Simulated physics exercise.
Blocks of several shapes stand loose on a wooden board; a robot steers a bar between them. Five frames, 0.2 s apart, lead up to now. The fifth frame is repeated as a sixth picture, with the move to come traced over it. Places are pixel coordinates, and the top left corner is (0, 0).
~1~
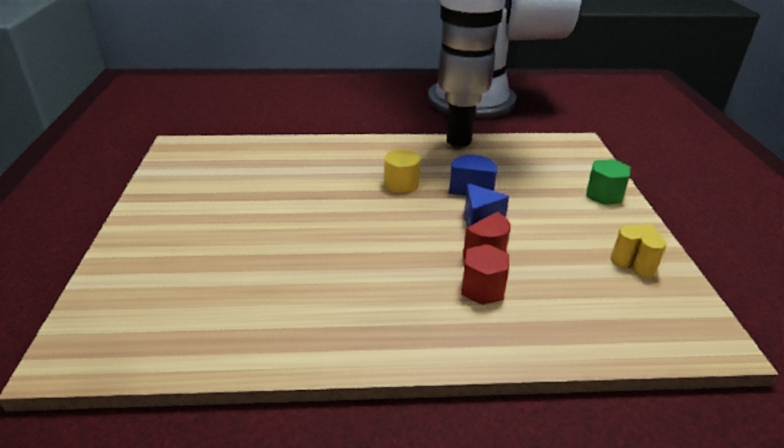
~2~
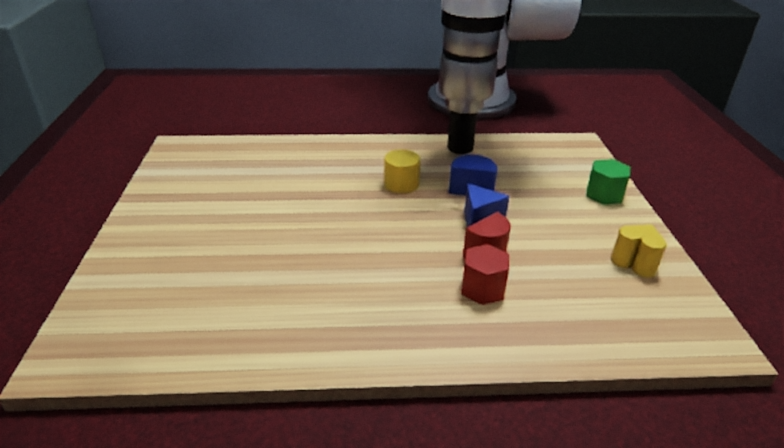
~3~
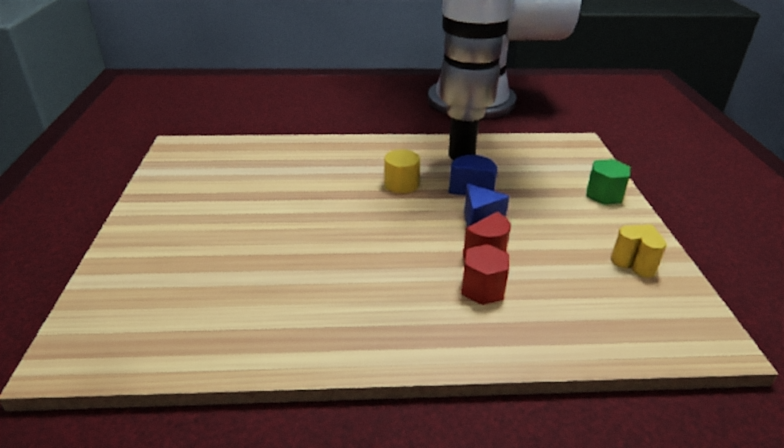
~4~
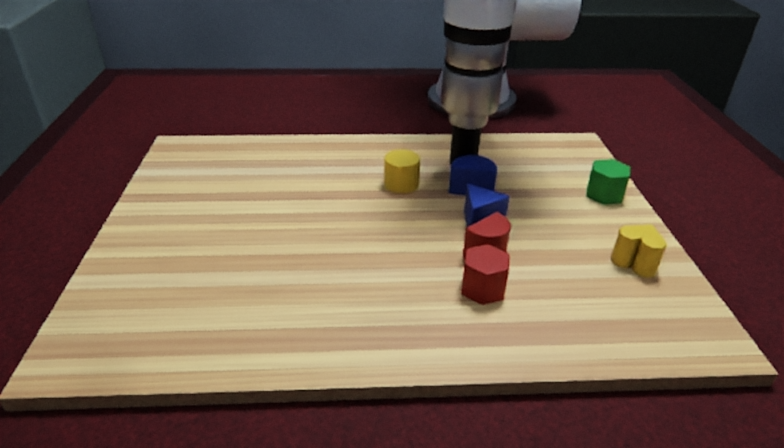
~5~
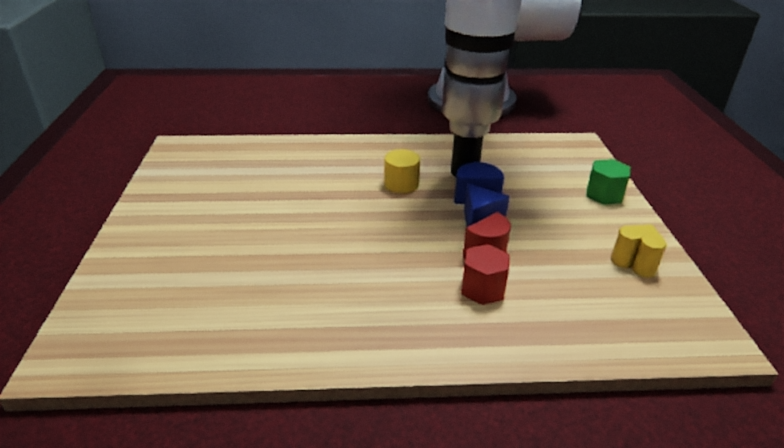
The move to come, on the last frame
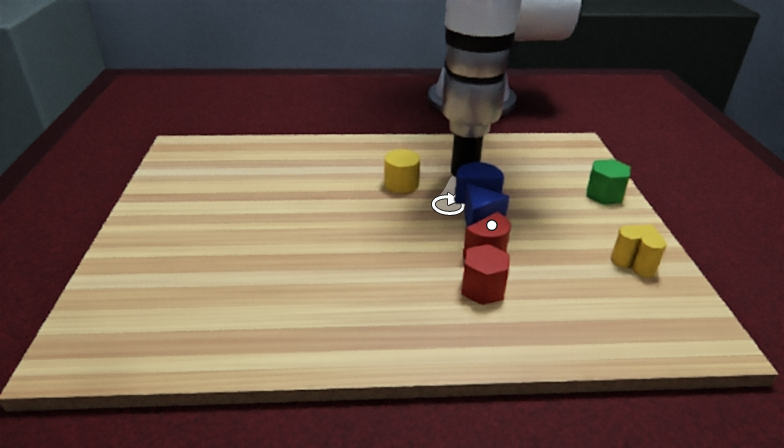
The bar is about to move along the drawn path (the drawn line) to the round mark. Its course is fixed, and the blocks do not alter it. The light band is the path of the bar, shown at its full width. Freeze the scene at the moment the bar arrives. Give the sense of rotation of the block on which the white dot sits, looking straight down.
Prediction: Clockwise.
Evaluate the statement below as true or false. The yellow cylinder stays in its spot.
My answer: True.
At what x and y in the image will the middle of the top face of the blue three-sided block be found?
Put as a pixel place, it's (491, 207).
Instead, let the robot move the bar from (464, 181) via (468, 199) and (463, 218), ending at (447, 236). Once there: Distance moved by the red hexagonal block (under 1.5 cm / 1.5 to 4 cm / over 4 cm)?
It shifts by 1.5 to 4 cm.
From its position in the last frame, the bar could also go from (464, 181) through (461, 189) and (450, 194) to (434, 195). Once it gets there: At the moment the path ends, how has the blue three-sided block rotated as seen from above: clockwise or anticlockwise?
From the top, the block rotates counterclockwise.
The drawn path runs from (464, 181) via (460, 189) and (455, 197), ending at (448, 205); the dot is on the red D-shaped block.
On the path given first. Halfway along, bar at (459, 185); blue D-shaped block at (480, 182); blue three-sided block at (487, 200), turned 20° anticlockwise.
At the end, bar at (449, 197); yellow cylinder not moved; blue D-shaped block at (475, 192), turned 20° anticlockwise; blue three-sided block at (491, 207), turned 50° anticlockwise; red D-shaped block at (500, 230), turned 30° clockwise.
